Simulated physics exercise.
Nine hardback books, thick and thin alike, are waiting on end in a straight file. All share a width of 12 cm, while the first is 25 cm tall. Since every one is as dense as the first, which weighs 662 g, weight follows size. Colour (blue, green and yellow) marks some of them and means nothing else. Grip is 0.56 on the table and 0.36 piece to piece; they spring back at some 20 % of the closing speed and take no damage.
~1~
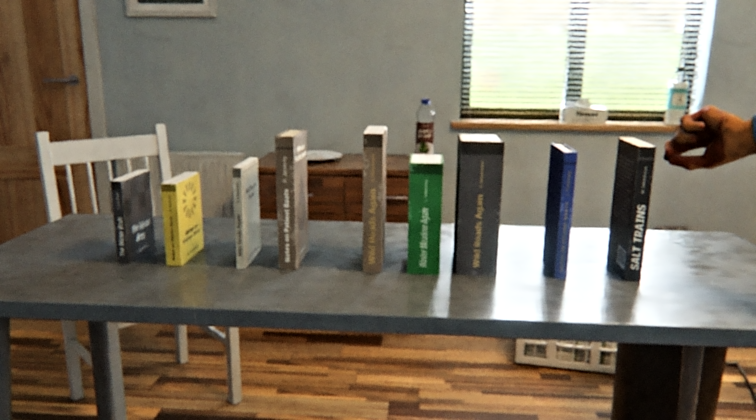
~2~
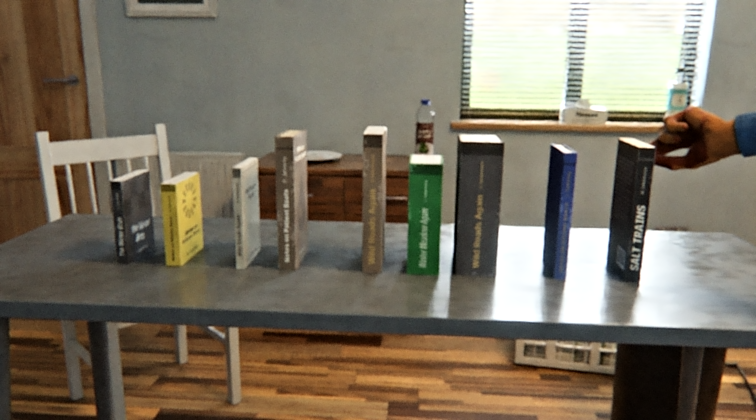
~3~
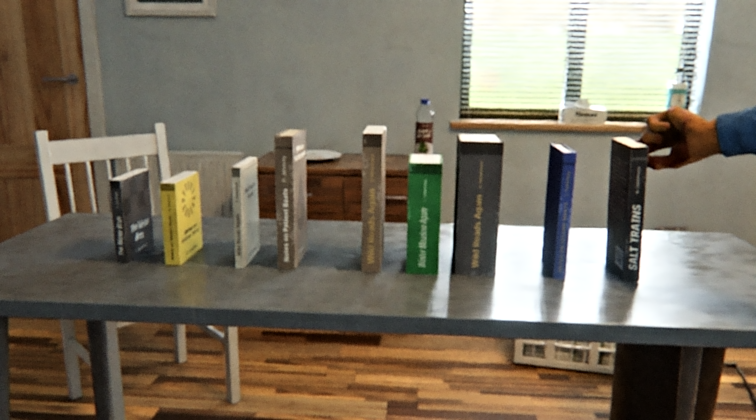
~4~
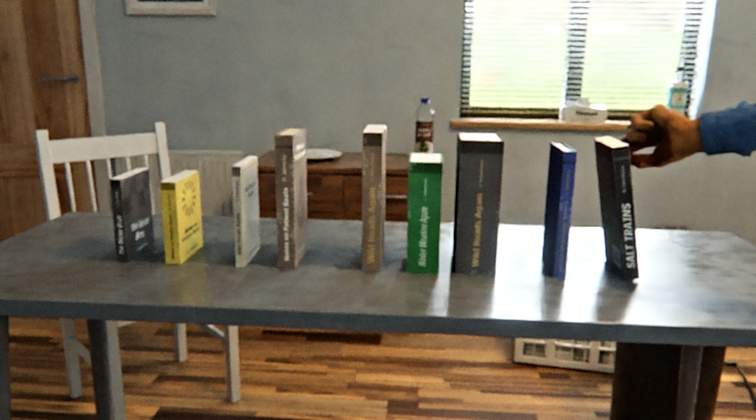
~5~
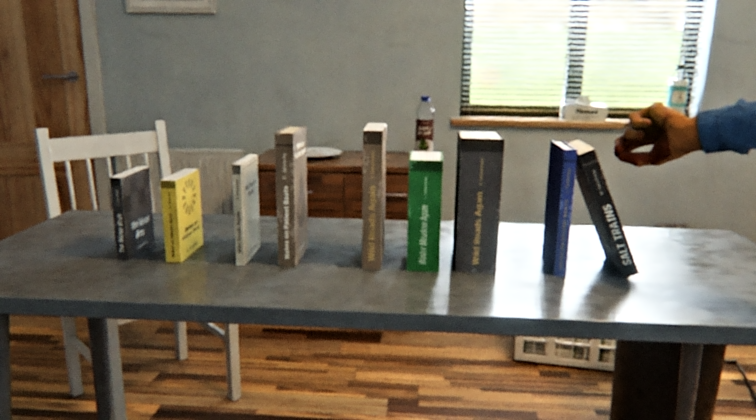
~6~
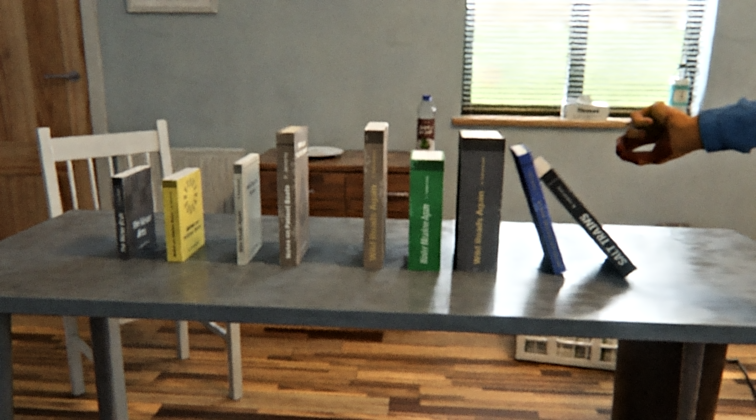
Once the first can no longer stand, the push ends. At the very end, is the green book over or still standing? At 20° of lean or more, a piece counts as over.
At the very end the green book is still standing.
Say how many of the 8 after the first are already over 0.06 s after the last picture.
The count by then is 1.
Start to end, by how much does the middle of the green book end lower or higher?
It finishes some 0 cm lower than at the start.
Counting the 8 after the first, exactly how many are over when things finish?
1.
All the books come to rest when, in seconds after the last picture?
Near 0.5 s.
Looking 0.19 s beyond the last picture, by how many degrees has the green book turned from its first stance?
It's at some 0 degrees.
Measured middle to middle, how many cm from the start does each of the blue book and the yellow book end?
Moved: Blue 10, yellow 0.
Then, 0.06 s later than the last frame, 1 of the 8 other books over; green book unmoved; blue book tilted 28°.
Then, 0.19 s later than the last frame, 1 of the 8 other books over; green book unmoved; blue book tilted 34°.
When it is over, 1 of the 8 other books over; green book unmoved; blue book tilted 36°; yellow book unmoved. Seven left standing. In pixels of the last frame, middles, green book near (424, 208), blue book near (521, 212).
